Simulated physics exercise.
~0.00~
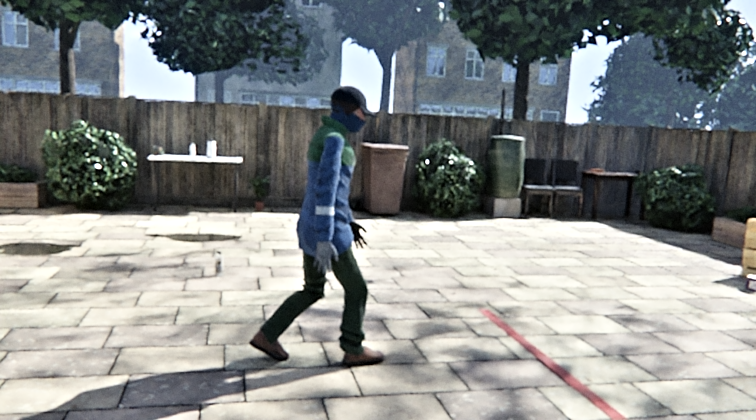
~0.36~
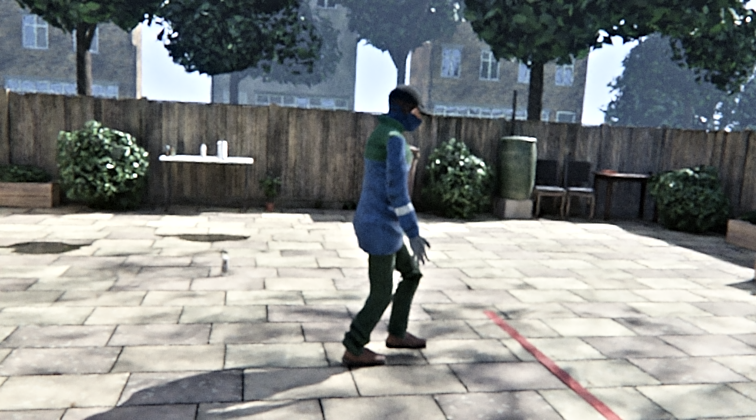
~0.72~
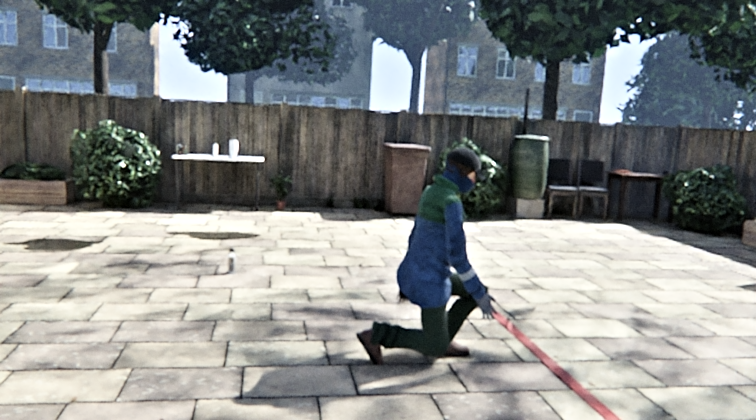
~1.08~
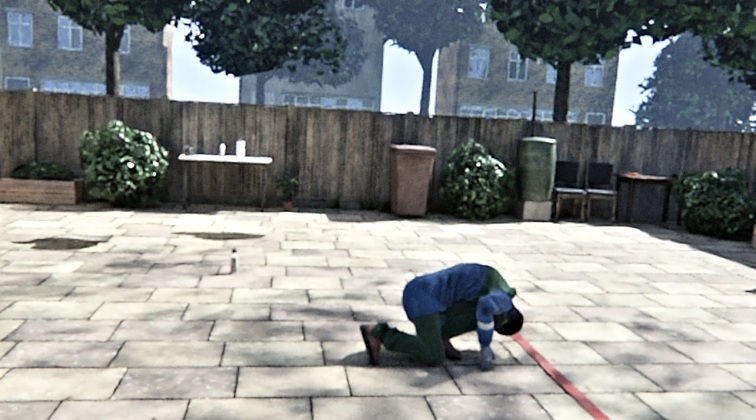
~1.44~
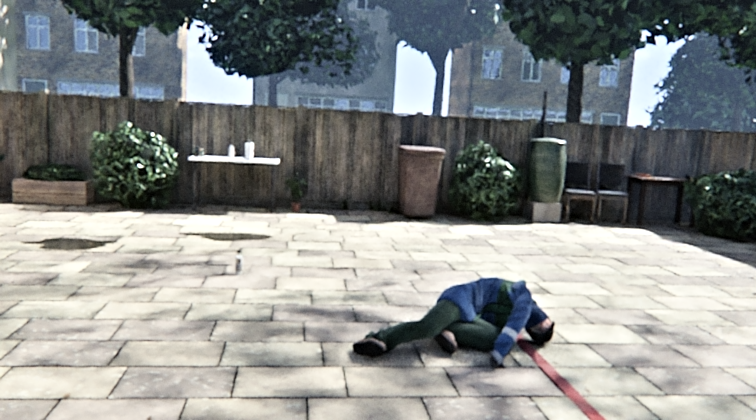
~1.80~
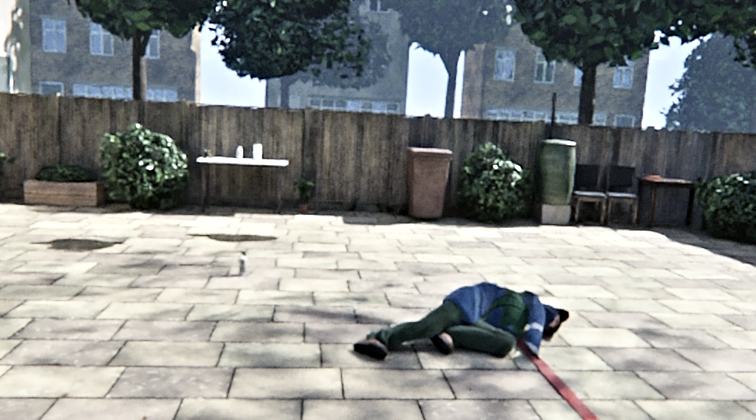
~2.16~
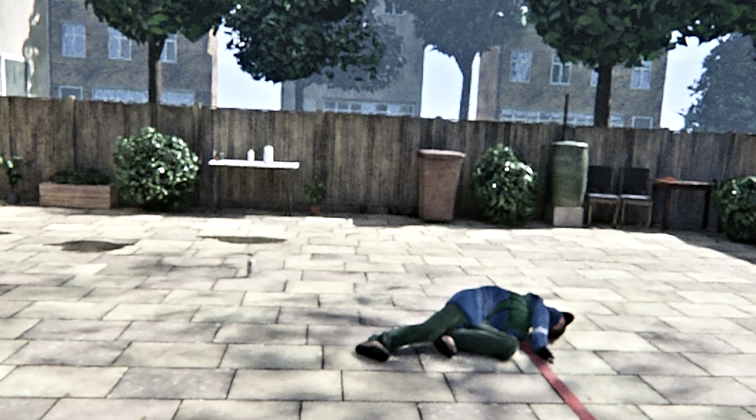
Person in blue and green walking right across a paved yard, sinking down and collapsing, head ending past the red strip.
